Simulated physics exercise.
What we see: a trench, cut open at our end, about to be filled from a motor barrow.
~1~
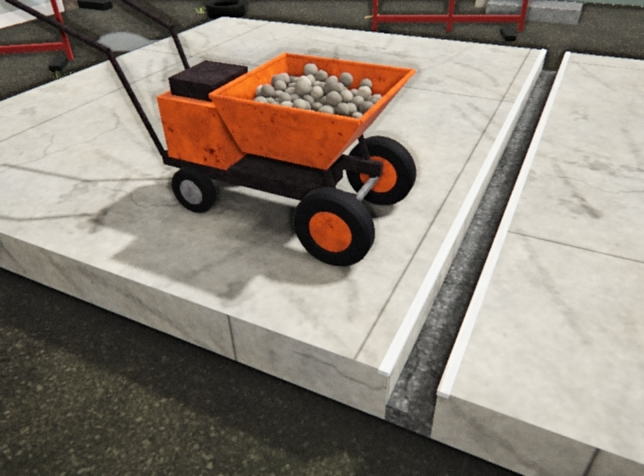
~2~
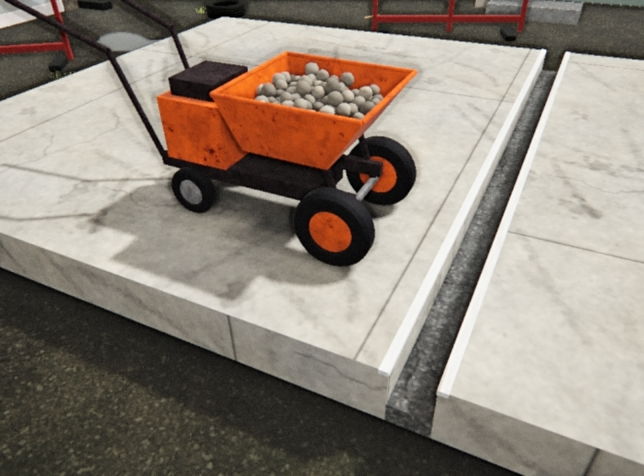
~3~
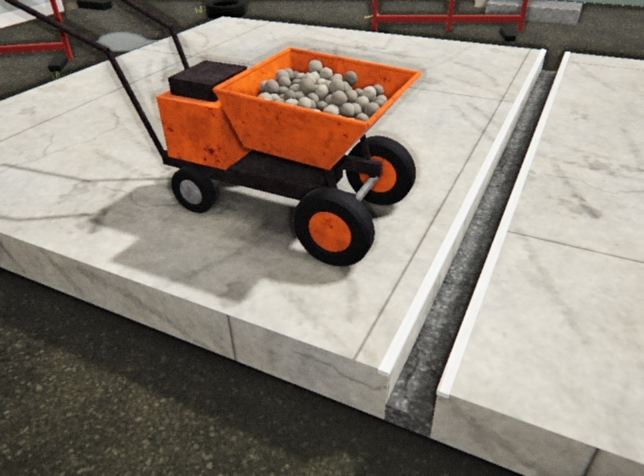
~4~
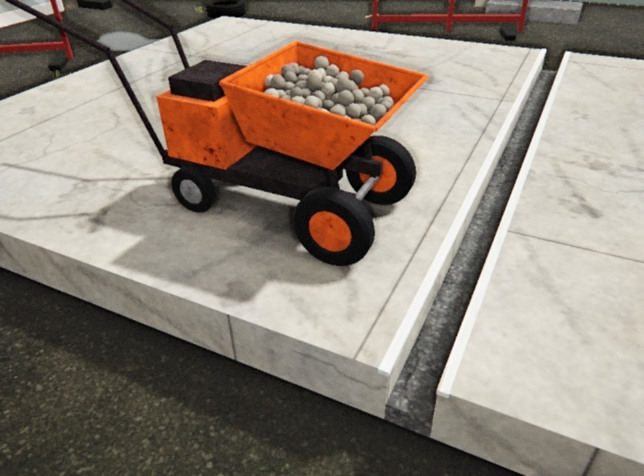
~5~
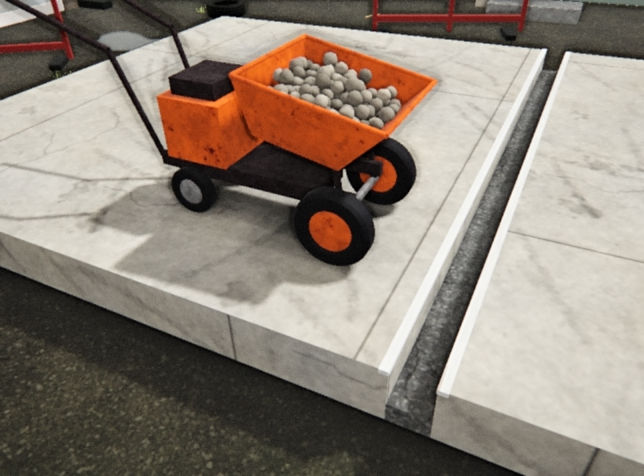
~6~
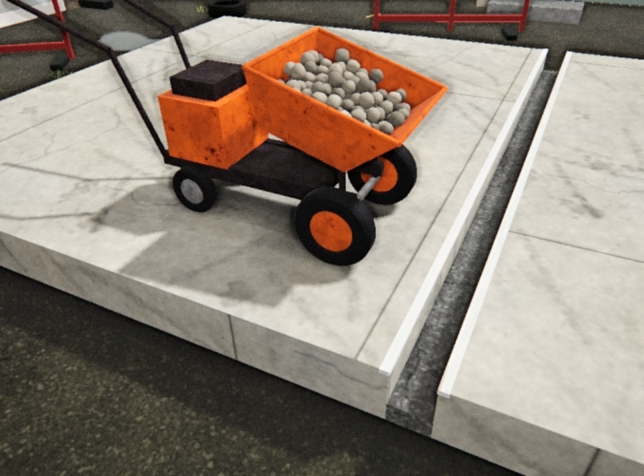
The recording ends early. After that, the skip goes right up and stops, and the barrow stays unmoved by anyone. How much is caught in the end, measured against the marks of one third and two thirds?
Fraction in: One third to two thirds.
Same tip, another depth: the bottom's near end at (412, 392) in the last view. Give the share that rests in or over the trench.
Around 30 per cent.
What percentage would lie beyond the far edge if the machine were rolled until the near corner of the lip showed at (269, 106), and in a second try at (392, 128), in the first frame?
0 % and 80 %, in that order.
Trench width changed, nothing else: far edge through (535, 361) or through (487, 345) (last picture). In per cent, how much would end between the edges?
Near 100 % and 70 %.
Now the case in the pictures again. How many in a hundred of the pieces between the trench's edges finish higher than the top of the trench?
My guess is some 10 per cent.
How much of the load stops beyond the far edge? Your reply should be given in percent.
55 %.
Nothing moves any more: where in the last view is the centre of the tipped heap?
(493, 260).
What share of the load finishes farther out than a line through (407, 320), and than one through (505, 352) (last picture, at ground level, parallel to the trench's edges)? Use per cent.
Close to 100 and 20 per cent respectively.
Soon, skip tipped steeply; all in the skip.
A while on, skip tipped right over; most in the skip; a stray few in or heaped over the trench; a small part beyond it; a stray few falling.
Towards the end, skip tipped right over; a small part in the skip; about a third in or heaped over the trench; about half beyond it.
Finally, skip tipped right over; about half in or heaped over the trench; about half beyond it.
